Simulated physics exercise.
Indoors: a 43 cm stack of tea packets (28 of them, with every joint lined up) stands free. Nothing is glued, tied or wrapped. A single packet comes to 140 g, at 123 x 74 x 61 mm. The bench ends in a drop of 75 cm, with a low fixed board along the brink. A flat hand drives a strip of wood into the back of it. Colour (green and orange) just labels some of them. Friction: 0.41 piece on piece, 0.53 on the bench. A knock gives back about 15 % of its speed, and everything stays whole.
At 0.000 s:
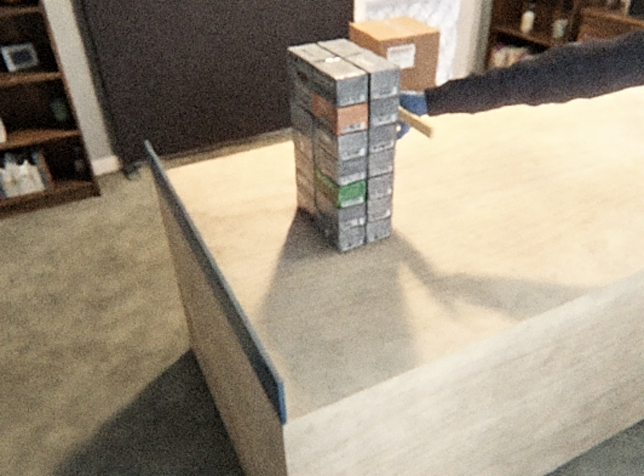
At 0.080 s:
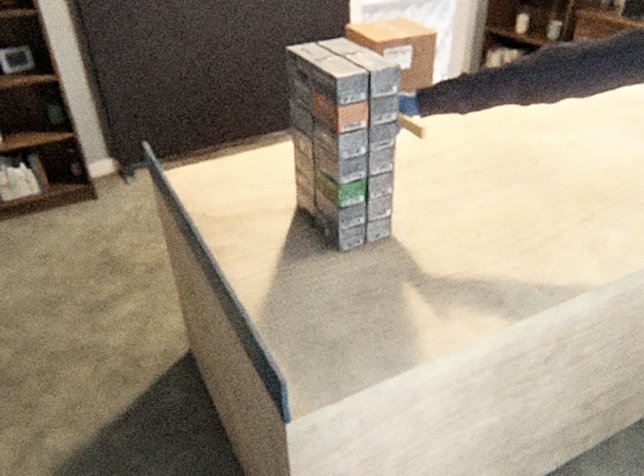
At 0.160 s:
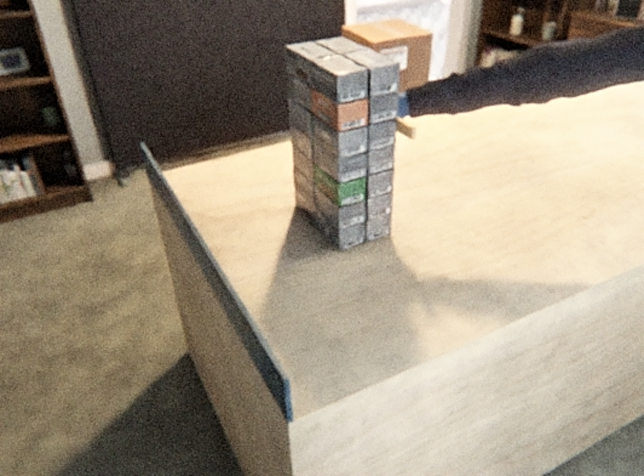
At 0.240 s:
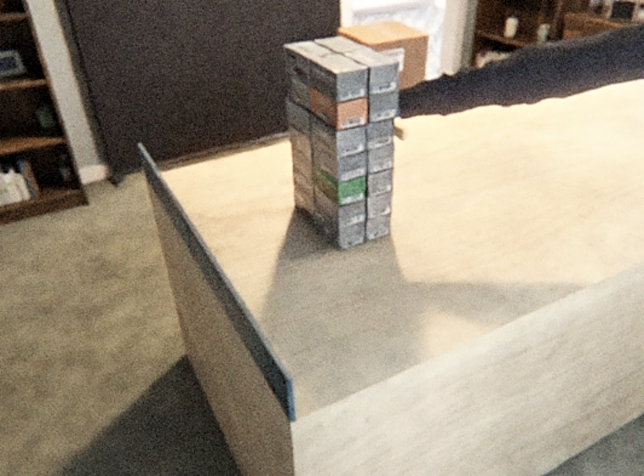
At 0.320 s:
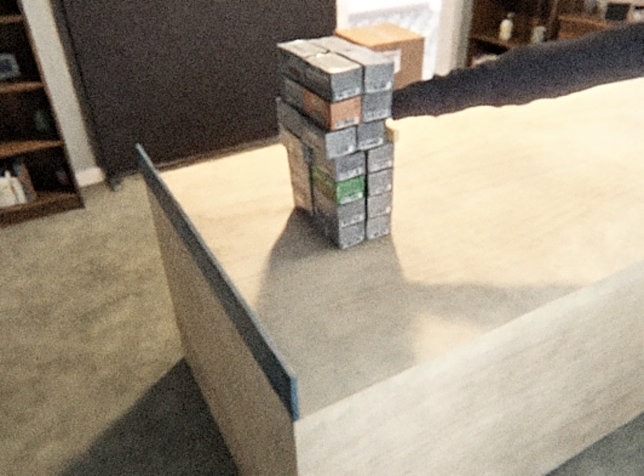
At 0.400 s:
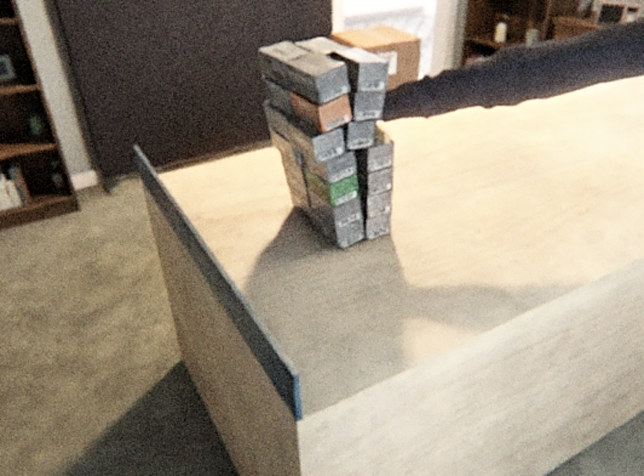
A stack of small boxes shifts and leans left as an arm pushes its upper part.
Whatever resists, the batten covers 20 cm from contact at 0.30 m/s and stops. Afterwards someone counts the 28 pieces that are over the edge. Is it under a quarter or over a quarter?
The part is less than a quarter.
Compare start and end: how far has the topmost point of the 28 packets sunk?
About 11 cm.
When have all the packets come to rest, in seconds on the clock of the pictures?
Around 1.5 s.
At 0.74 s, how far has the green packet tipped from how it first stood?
Roughly 50°.
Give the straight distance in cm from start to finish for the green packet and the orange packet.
Moved: Green 22, orange 124.
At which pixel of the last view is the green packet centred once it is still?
Around (271, 244).
After 0.54 s, none of the 28 packets over the edge, 24 disturbed; green packet leaning 21°; orange packet leaning 19°.
After 0.74 s, none of the 28 packets over the edge, 24 disturbed; green packet leaning 55°, 6 cm lower; orange packet leaning 46°, 13 cm lower.
After 1.18 s, 4 of the 28 packets over the edge; orange packet upside down; green packet on its side.
At rest (1.7 s), 4 of the 28 packets over the edge; green packet on its side; orange packet 1.06 m lower. That is 14 per cent. As the last picture would show them, middles, green packet near (271, 244).
